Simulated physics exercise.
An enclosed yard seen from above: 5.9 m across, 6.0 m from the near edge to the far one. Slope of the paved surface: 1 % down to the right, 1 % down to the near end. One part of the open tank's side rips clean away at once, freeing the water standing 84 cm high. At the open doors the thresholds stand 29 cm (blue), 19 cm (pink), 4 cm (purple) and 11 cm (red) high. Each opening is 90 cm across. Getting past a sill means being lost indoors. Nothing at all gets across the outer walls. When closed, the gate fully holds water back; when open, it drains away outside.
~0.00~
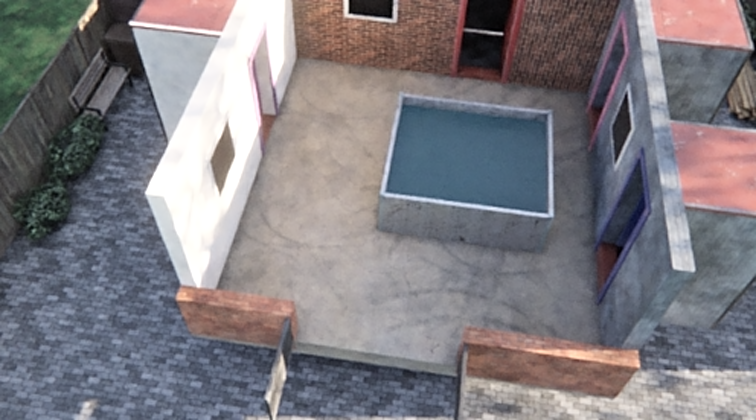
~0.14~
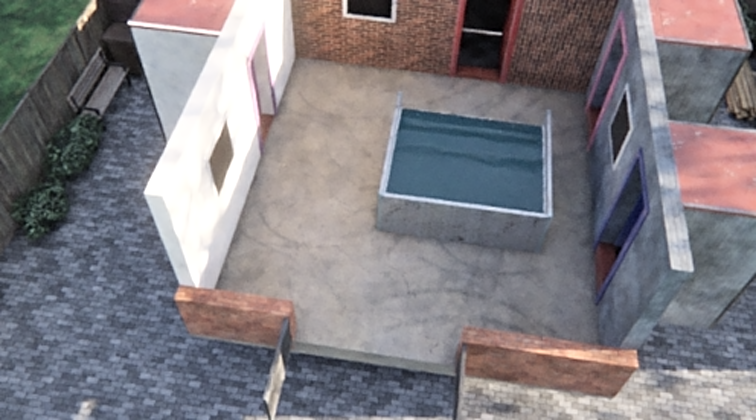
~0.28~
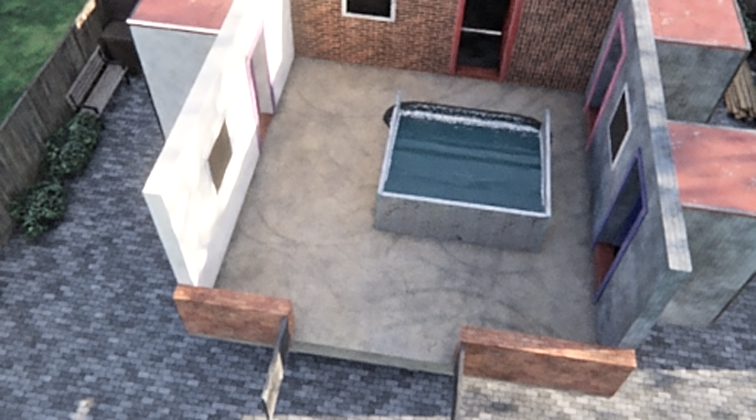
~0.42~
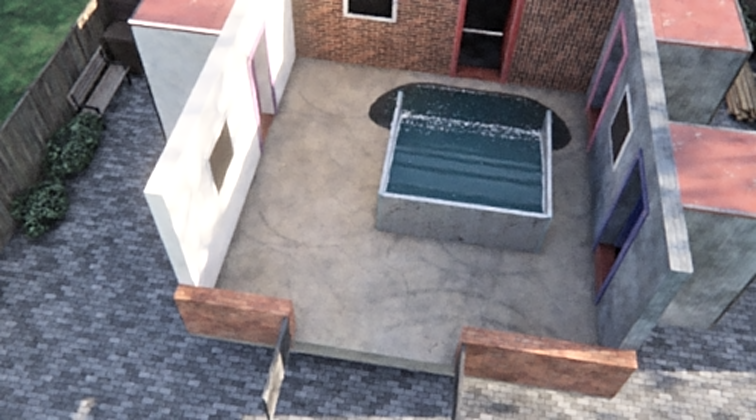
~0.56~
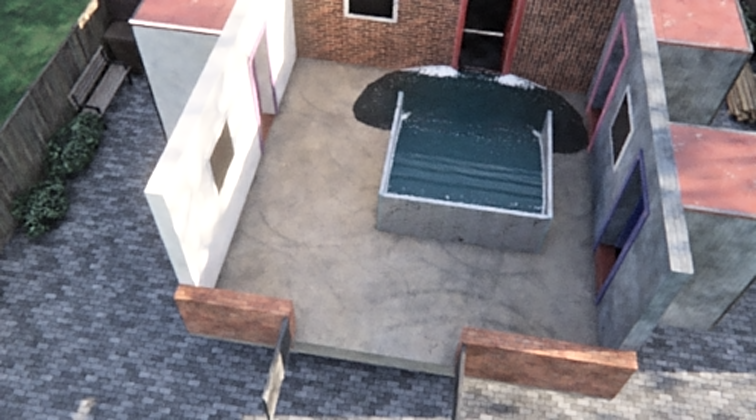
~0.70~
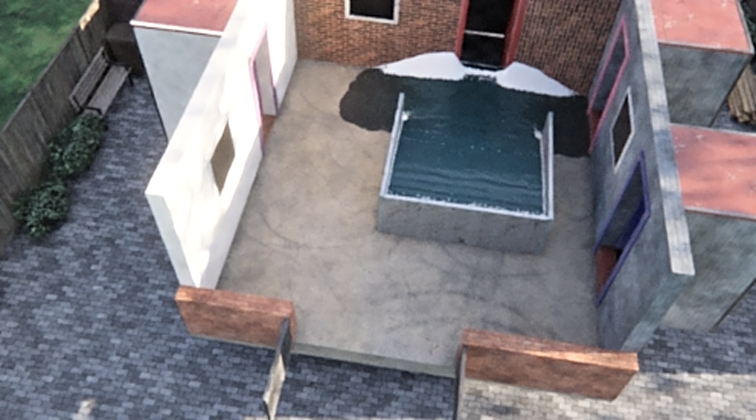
At the start, still water fills an open tank in a walled yard seen from above. The tank's far side disappears and the water ripples, pouring out behind it. A dark pool spreads across the floor to both sides and reaches the brick wall, where white foam gathers around the red-framed doorway.
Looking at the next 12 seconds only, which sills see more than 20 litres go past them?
As I see it, blue door: Short of the set amount; pink door: Beyond the set amount; purple door: Beyond the set amount; red door: Beyond the set amount.
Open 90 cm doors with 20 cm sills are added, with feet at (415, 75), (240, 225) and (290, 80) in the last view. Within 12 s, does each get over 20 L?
Check each in turn: The first succeeds, the second fails, the third succeeds.
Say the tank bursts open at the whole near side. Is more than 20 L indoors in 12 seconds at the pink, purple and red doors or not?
Then it goes pink fine, purple too high, red fine.
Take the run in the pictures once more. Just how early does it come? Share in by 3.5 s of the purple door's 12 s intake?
By then it's near 20% of the total.
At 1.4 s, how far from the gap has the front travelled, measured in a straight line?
Some 4.0 m out.
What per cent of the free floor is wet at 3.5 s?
Roughly 70 % of the floor is wet.
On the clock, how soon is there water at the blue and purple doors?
So blue at 2.6 s, and purple at 2.0 s.
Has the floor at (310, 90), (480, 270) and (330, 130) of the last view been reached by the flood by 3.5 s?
Point 1: Reached; point 2: Unreached; point 3: Reached.
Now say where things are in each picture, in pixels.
In the first picture, still water, 84 cm deep, in the open tank at (470, 154).
In the second picture, water pours out on the open tank's far side and has run 1.3 m, to a hidden place; typically 7 cm deep outside, 84 cm at the open tank's back.
In the third picture, the front is at (391, 112), 1.5 m from the gap on the open tank's far side; 2.0 m2 of floor is under water; 84 cm left at the back of the open tank.
In the fourth picture, the front is at (566, 136), 1.9 m from the gap on the open tank's far side; 4.1 m2 of floor is under water; 83 cm left at the back of the open tank.
In the fifth picture, the front is at (575, 115), 2.3 m from the gap on the open tank's far side; 6.4 m2 of floor is under water; 74 cm left at the back of the open tank.
In the sixth picture, the front is at (582, 99), 2.7 m from the gap on the open tank's far side; 7.3 m2 of floor is under water; 71 cm left at the back of the open tank.
After 1.4 s water covers 25 % of the floor and is deepest (62 cm) near (582, 97); blue door not reached, pink door 21 cm at the sill, 0 L in, purple door not reached, red door 55 cm at the sill, 294 L in.
After 2.2 s water covers 35 % of the floor and is deepest (55 cm) near (582, 97); blue door not reached, pink door 30 cm at the sill, 20 L in, purple door 4 cm at the sill, 0 L in, red door 44 cm at the sill, 601 L in.
After 3.5 s water covers 70 % of the floor and is deepest (40 cm) near (593, 374); blue door 5 cm at the sill, 0 L in, pink door 29 cm at the sill, 105 L in, purple door 12 cm at the sill, 18 L in, red door 25 cm at the sill, 816 L in.
After 7.0 s water covers 95 % of the floor and is deepest (20 cm) near (593, 374); blue door 8 cm at the sill, 0 L in, pink door 11 cm at the sill, 138 L in, purple door 6 cm at the sill, 79 L in, red door 9 cm at the sill, 869 L in.
After 12.0 s water covers 95 % of the floor and is deepest (13 cm) near (593, 374); blue door 11 cm at the sill, 0 L in, pink door 11 cm at the sill, 138 L in, purple door 6 cm at the sill, 87 L in, red door 8 cm at the sill, 869 L in.
